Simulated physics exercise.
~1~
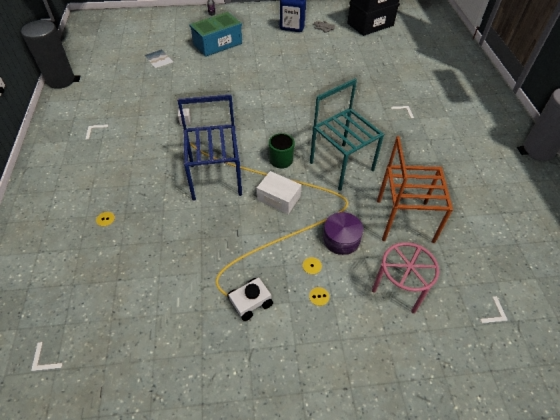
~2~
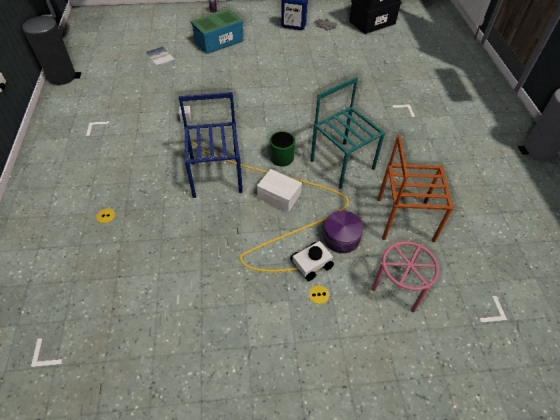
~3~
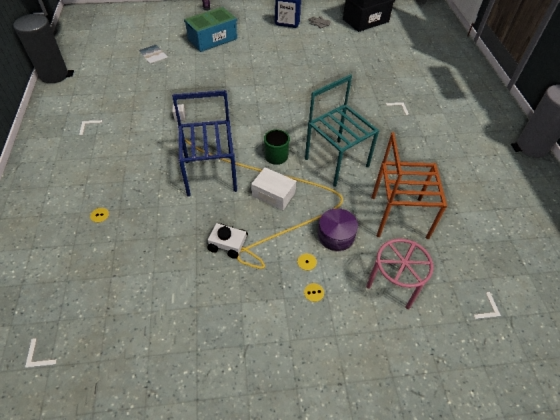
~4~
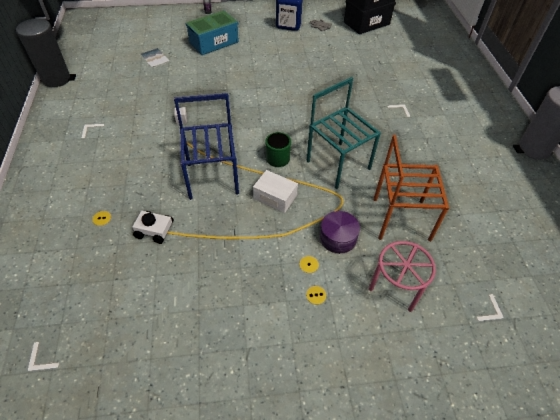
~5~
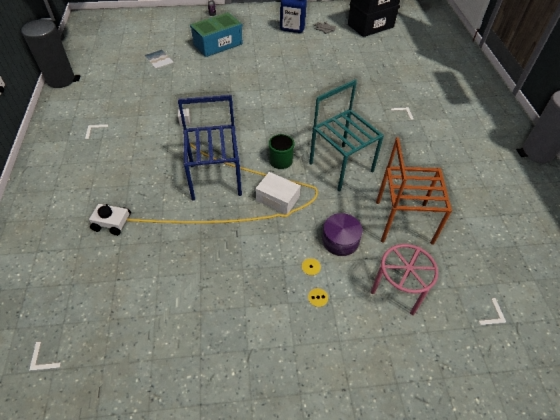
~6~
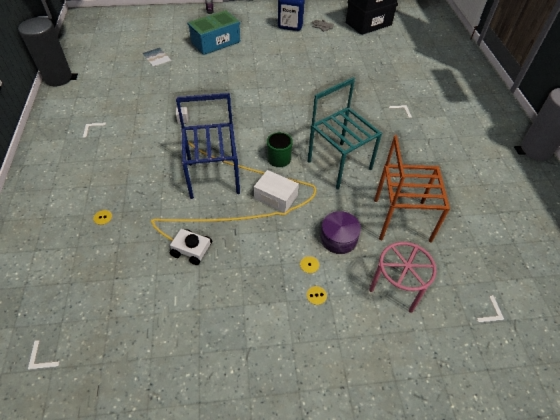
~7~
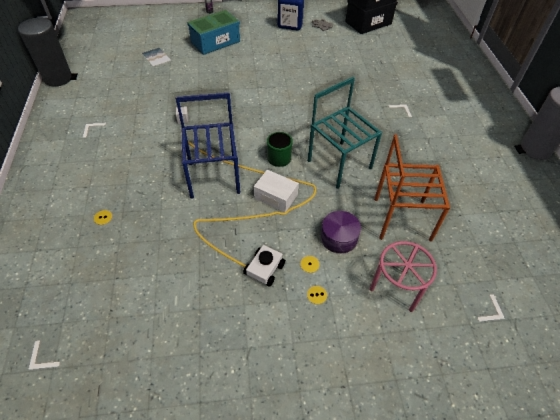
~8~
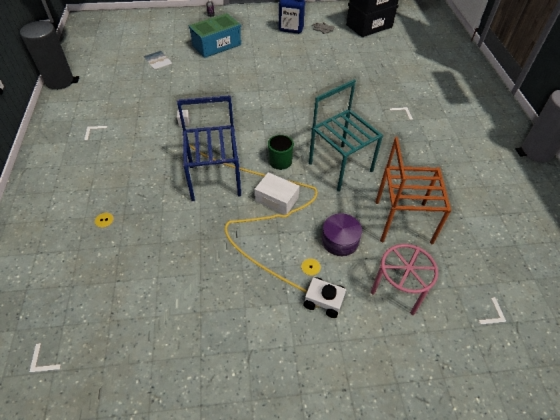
On a speckled tile floor scattered with chairs, a stool and a purple tub, a small white cart trailing a yellow lead rolled right, then left to the far mark, and finally back right, stopping near the pink stool with everything else unmoved.
